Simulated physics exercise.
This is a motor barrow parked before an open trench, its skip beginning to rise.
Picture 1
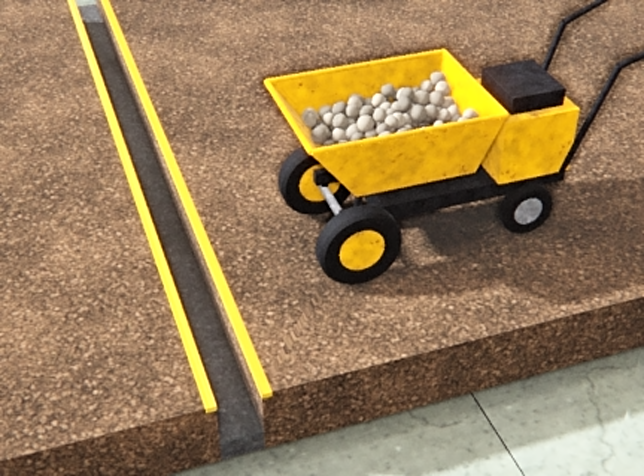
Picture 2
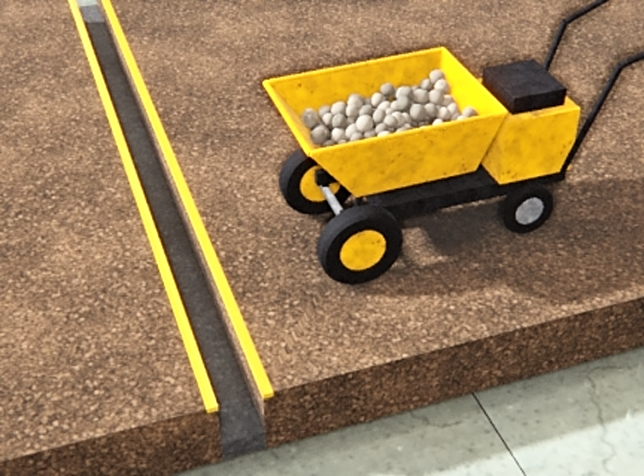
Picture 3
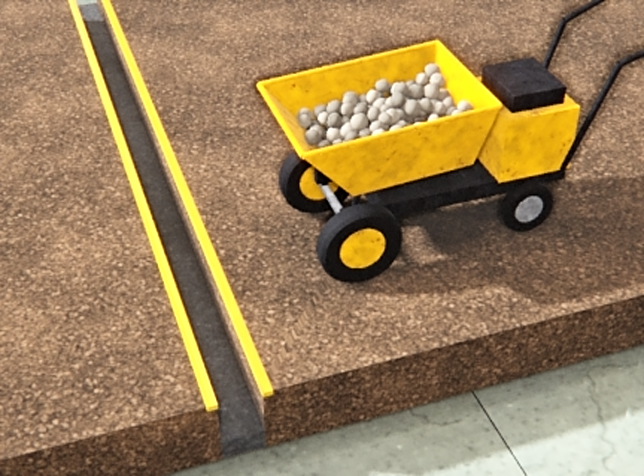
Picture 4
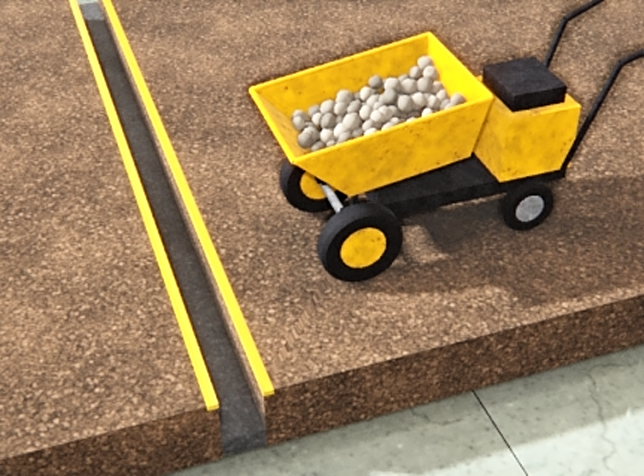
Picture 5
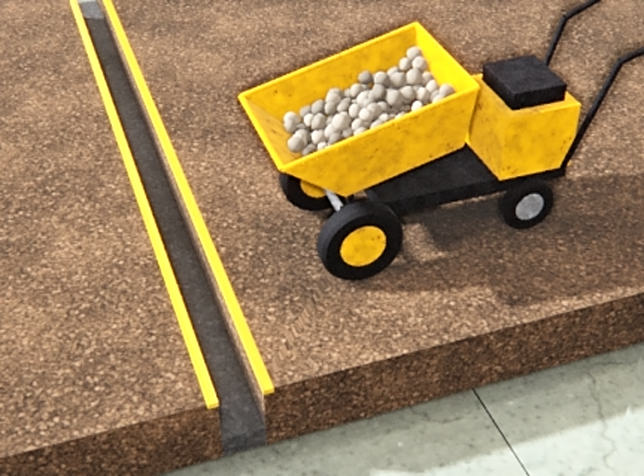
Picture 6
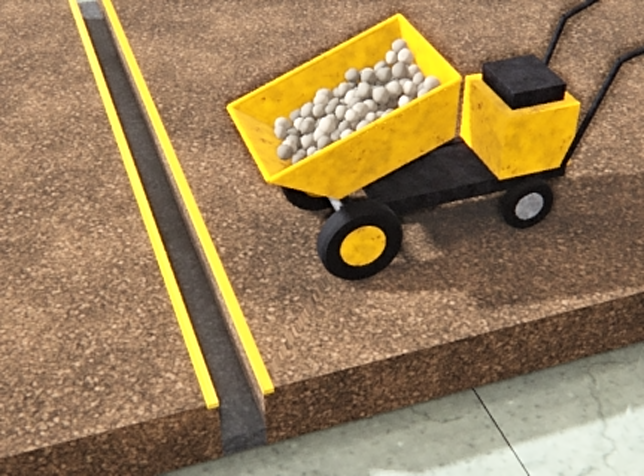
At first, a small yellow motor barrow stands on brown ground to the right of a narrow, yellow-edged trench, its skip level and loaded with pale rounded pebbles. The skip barely tilts, then its rear rises steadily while its front lip dips toward the left, until it is clearly slanted, pebbles still inside.
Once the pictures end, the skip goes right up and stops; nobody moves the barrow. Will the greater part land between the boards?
In the trench: Over half.
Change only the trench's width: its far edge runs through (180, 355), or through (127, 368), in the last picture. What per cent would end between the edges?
Roughly 90 per cent, and 100 per cent.
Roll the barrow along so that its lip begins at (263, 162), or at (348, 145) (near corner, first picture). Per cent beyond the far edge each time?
Roughly 80 per cent, and 10 per cent.
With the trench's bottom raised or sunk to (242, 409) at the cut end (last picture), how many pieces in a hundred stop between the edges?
About 40 per cent.
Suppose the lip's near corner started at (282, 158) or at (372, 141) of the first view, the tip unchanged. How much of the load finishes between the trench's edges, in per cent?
About 40 and 40 per cent.
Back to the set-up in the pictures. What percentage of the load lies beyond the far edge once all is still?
Close to 20 per cent.
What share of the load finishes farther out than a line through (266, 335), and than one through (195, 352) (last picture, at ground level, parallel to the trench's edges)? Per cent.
Near 90 % and 20 %.
Shortly afterwards, skip tipped steeply; the whole lot in the skip.
Next, skip tipped right over; the bulk in the skip; near a quarter in or heaped over the trench; only a few beyond it; only a few falling.
Some moments later, skip tipped right over; near a quarter in the skip; near two thirds in or heaped over the trench; near a quarter beyond it.
In the end, skip tipped right over; a little in the skip; only a few short of the trench; near two thirds in or heaped over the trench; near a quarter beyond it.
